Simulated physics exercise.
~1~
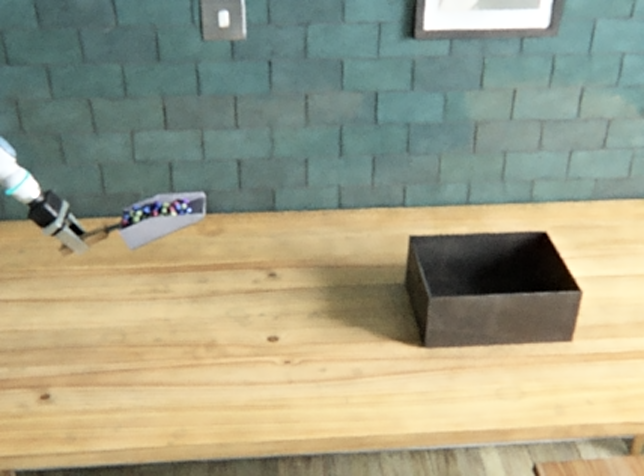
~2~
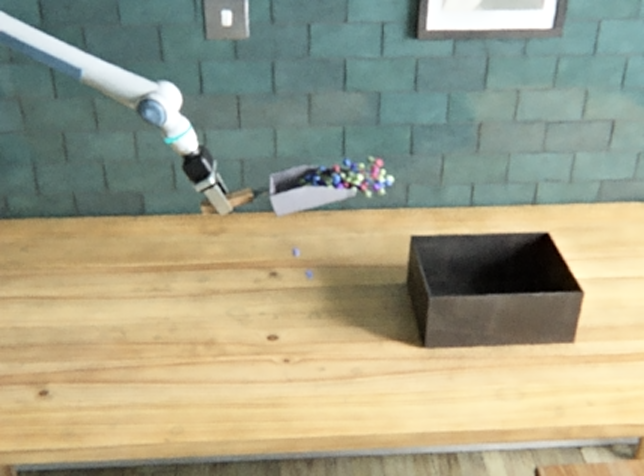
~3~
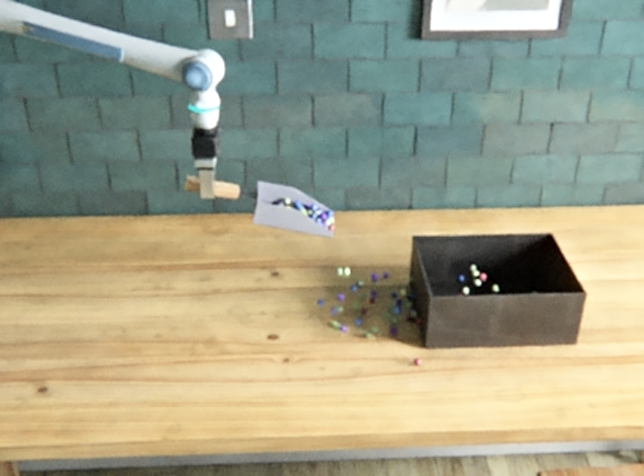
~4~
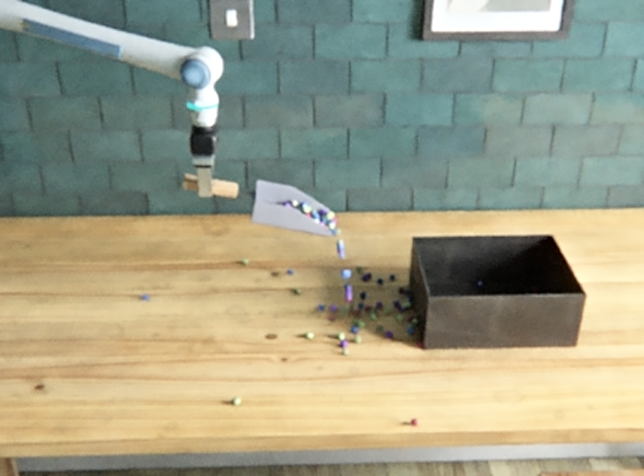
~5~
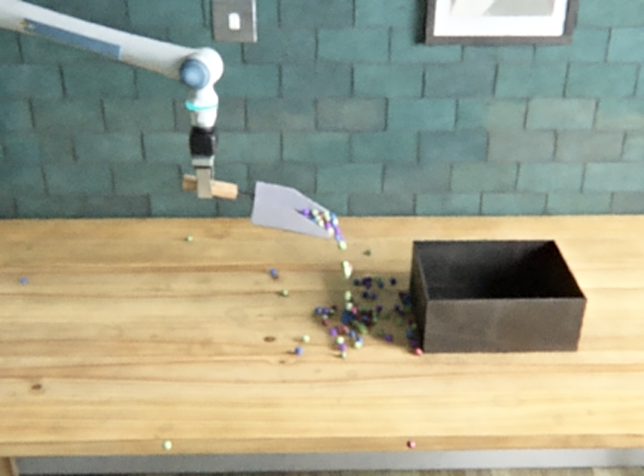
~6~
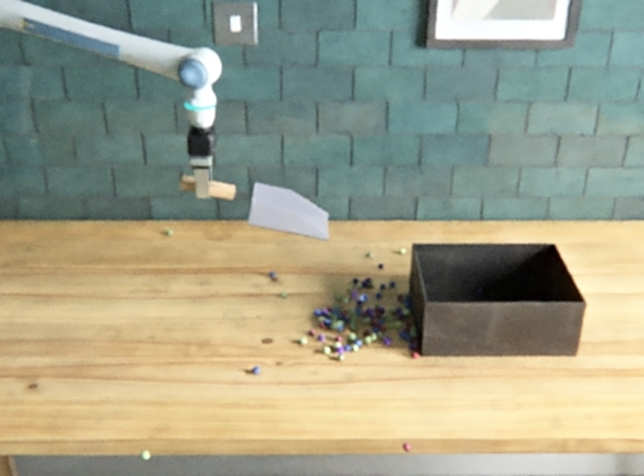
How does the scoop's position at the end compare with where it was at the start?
At the end the scoop is further to the right than at the start, closer to the dark box but still short of it, above the table to the box's left.
